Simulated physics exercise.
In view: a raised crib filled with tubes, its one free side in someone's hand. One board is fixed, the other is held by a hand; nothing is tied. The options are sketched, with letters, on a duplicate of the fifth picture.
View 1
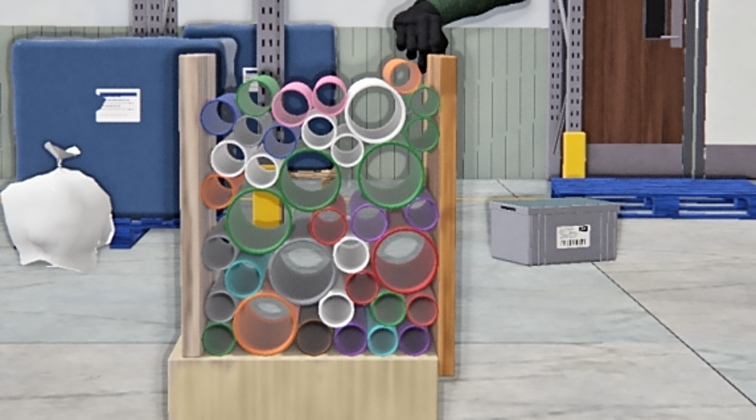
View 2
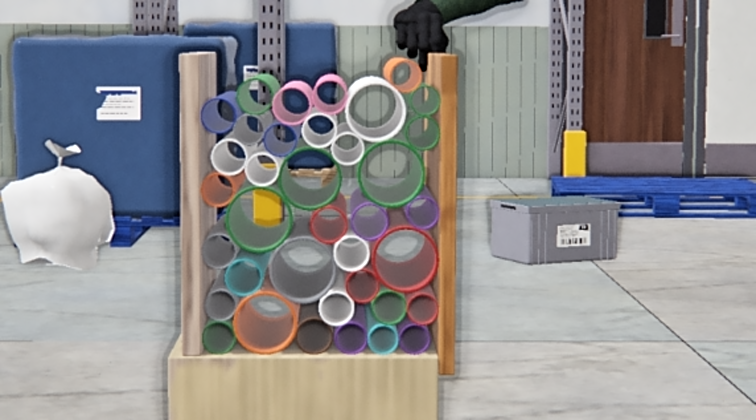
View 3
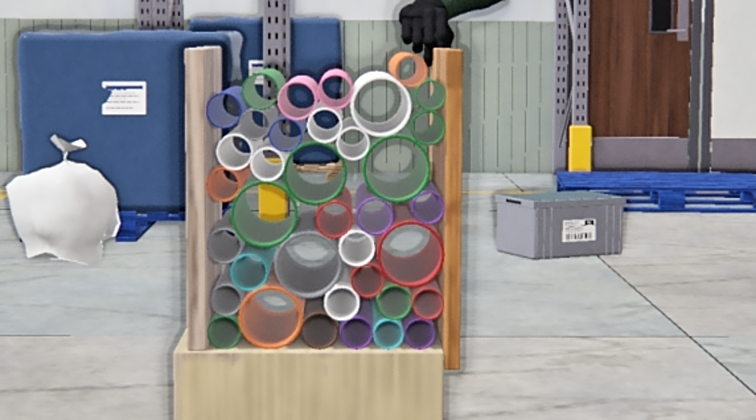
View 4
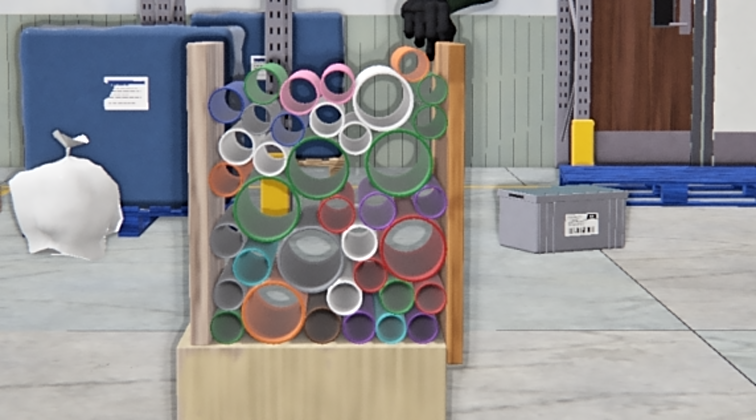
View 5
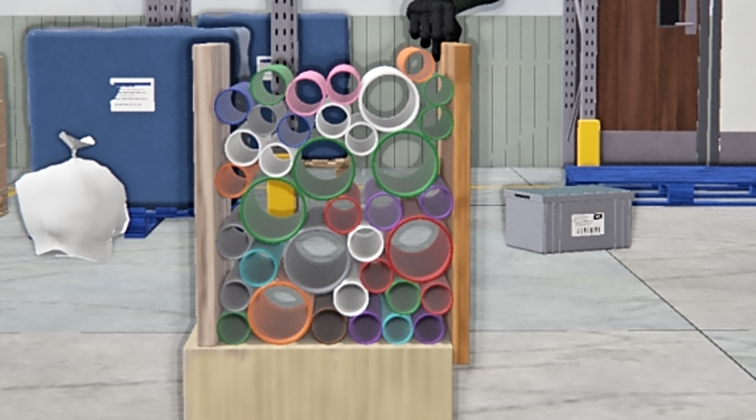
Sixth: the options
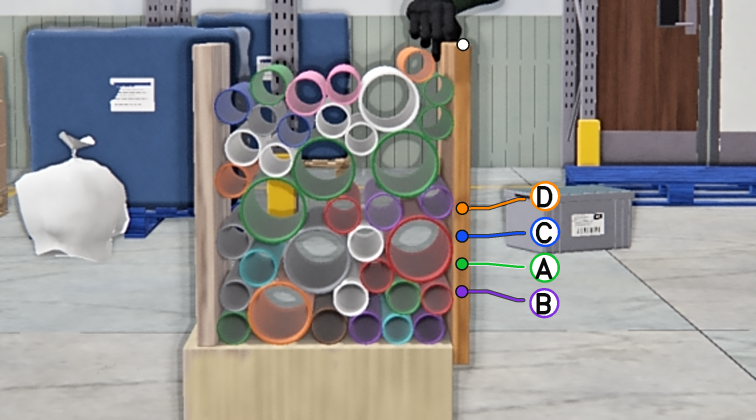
Gloved hand resting on the right side board of a raised crib of colourful tubes, nothing moving but a slight view drift.
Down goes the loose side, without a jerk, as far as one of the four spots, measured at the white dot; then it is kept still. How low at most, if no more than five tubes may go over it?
At most to D.
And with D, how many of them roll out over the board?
The count is three.
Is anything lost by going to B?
Yes.
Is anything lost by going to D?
Yes, at D.
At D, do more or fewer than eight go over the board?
It loses fewer than eight.
On the copy, A at (462, 264); B at (462, 292); C at (462, 236); D at (462, 209); the white dot at (463, 45).
On D. First, top of the board (454, 115).
Then, top of the board (454, 195).
Finally, top of the board (454, 208), three out over the board.
By contrast, A more than five out over the board; B more than five out over the board; C more than five out over the board.
